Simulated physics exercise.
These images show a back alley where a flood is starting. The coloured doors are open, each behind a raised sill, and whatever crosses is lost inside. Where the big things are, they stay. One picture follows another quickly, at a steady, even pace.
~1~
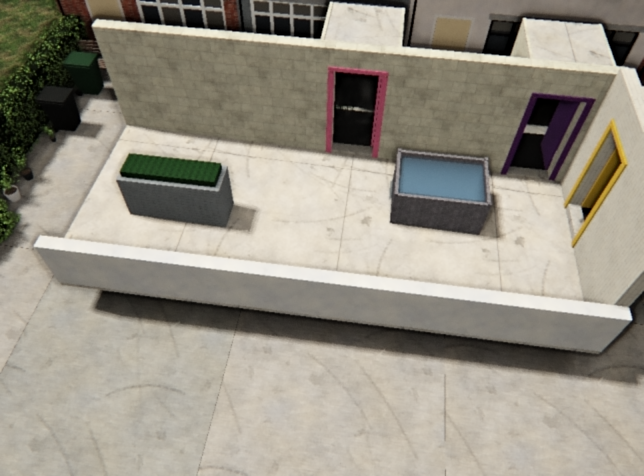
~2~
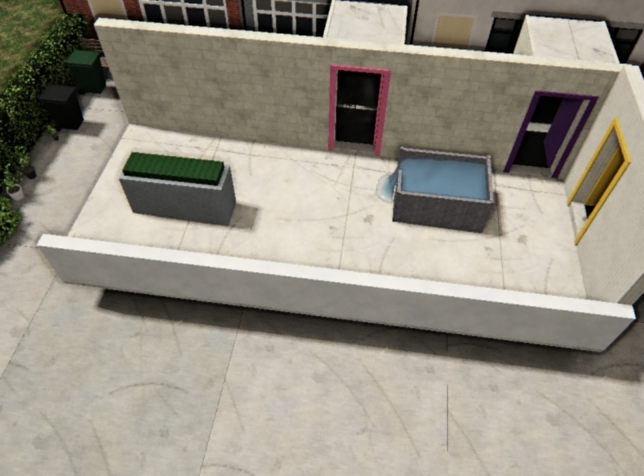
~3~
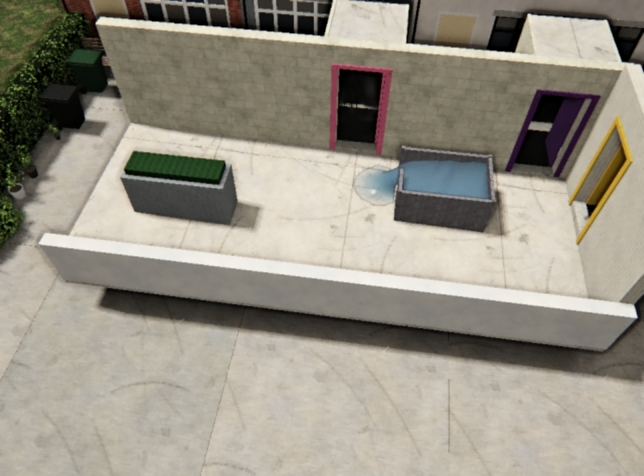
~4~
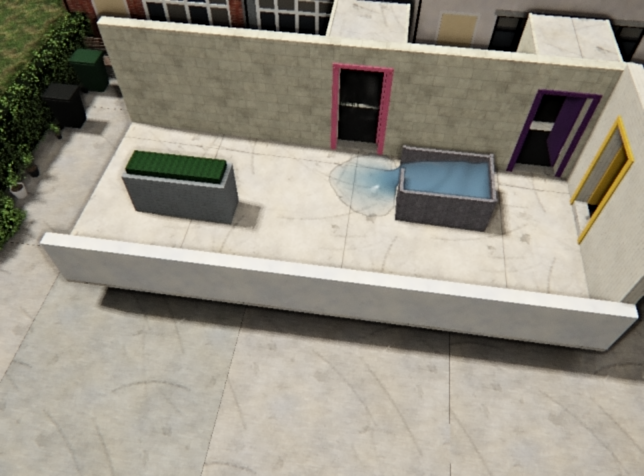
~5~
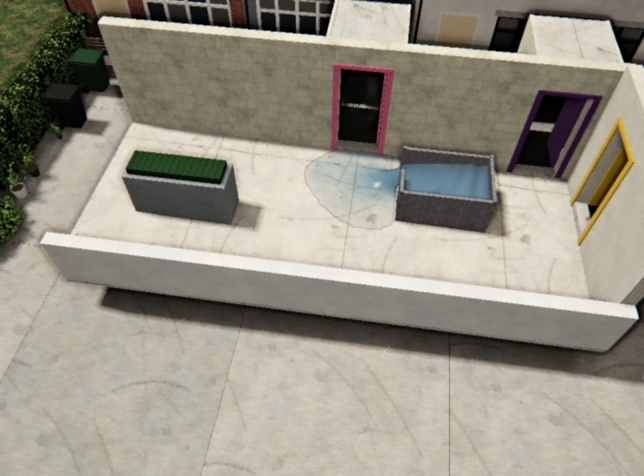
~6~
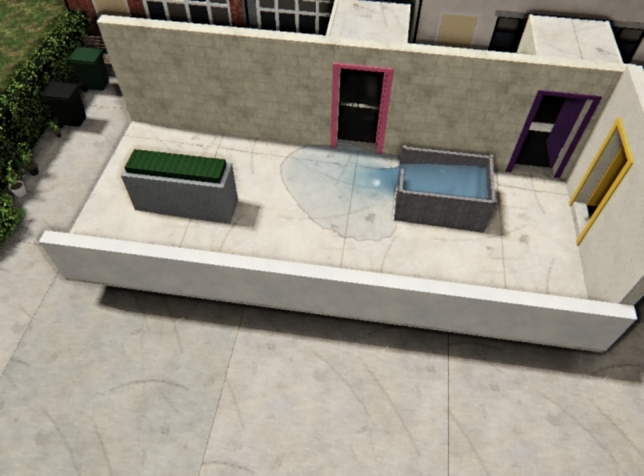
Water pouring from the left side of an open grey tank and spreading leftward across the pale floor of a walled yard.
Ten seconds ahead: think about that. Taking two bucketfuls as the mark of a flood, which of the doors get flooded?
The purple door stays below the mark, the yellow door stays below the mark, the pink door gets flooded.
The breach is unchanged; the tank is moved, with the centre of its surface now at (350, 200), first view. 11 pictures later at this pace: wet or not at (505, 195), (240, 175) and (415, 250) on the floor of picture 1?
Spared, soaked, spared.
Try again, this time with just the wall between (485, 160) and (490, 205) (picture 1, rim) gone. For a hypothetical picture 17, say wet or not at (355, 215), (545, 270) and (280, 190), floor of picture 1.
Going through them, the first would be still bare, the next submerged and the last still bare.
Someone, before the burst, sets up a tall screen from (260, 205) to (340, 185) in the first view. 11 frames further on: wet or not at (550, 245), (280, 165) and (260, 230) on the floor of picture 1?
Untouched, soaked, soaked.
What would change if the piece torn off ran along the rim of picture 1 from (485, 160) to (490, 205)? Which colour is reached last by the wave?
I'd go with the pink one.
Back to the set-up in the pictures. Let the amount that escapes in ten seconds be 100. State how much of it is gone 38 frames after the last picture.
Roughly 85 %.
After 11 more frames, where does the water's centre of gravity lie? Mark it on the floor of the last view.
It is near (362, 191).
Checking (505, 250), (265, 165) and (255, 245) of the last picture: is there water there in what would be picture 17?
Result, in order: Unflooded / waterlogged / waterlogged.
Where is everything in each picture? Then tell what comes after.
The first frame shows still water in the open tank at (442, 179).
In the second frame, water pours out at (399, 179) and has run to (380, 193).
In the third frame, water pours out at (400, 180) and has run to (358, 187).
In the fourth frame, water pours out at (401, 180) and has run to (335, 173).
In the fifth frame, water pours out at (402, 181) and has run to (311, 168).
In the sixth frame, water pours out at (401, 180) and has run to (289, 161).
A moment on, water covers 30 % of the floor; the purple door not reached, the yellow door not reached, the pink door over two buckets in.
Next, water covers 45 % of the floor; the purple door not reached, the yellow door not reached, the pink door over two buckets in.
Then, water covers 50 % of the floor; the purple door not reached, the yellow door not reached, the pink door over two buckets in.
Later, water covers 65 % of the floor; the purple door not reached, the yellow door not reached, the pink door far over two buckets in.
In the end, water covers 70 % of the floor; the purple door not reached, the yellow door wet at the sill, nothing in, the pink door far over two buckets in.
